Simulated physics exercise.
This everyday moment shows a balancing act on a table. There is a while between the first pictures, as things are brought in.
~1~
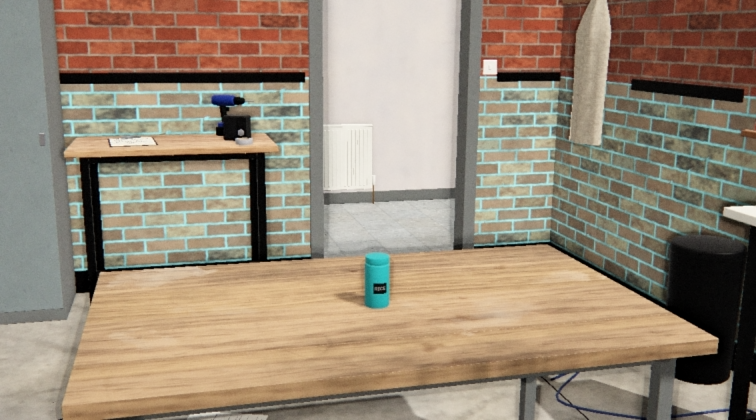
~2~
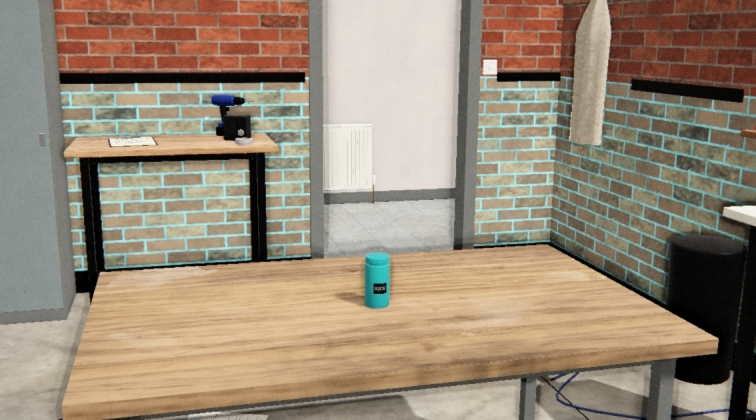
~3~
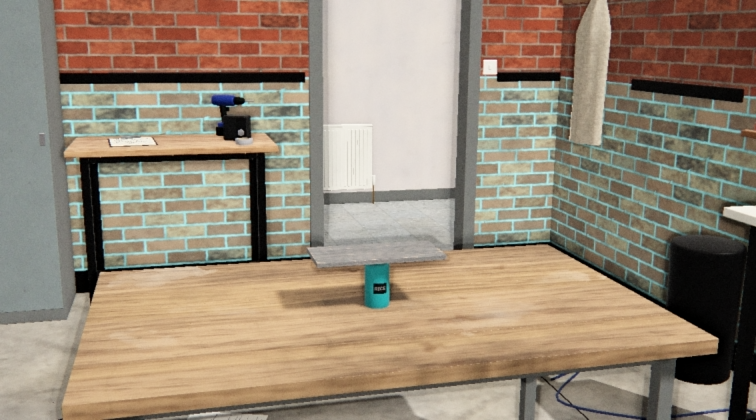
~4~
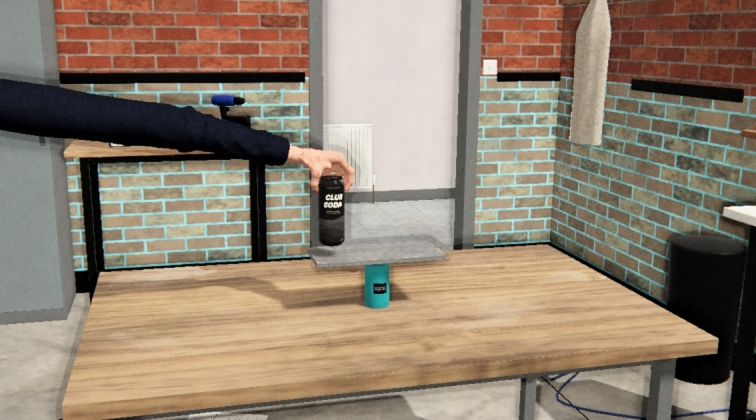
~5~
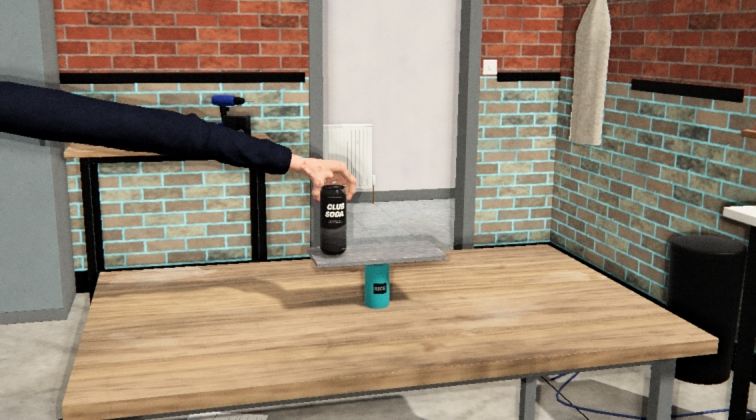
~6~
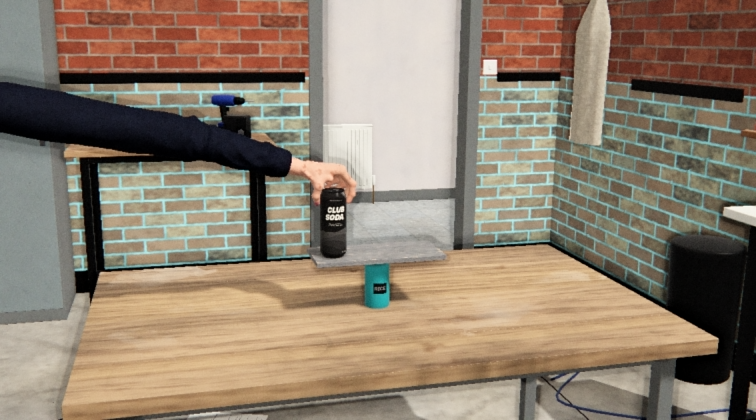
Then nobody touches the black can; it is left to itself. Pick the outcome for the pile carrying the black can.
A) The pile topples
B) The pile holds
A, the pile topples.
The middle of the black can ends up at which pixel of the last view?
At about (239, 305).
Then, 0.70 s after the last picture, black can now fallen; grey board tipped 47° from how it was.
Then, 0.80 s after the last picture, grey board tipped 50° from how it was.
Then, 1.10 s after the last picture, grey board now fallen.
At rest, fallen, grey board and black can; turquoise jar in place. Seen from the same camera at the end, black can near (239, 305). The stack gives way.
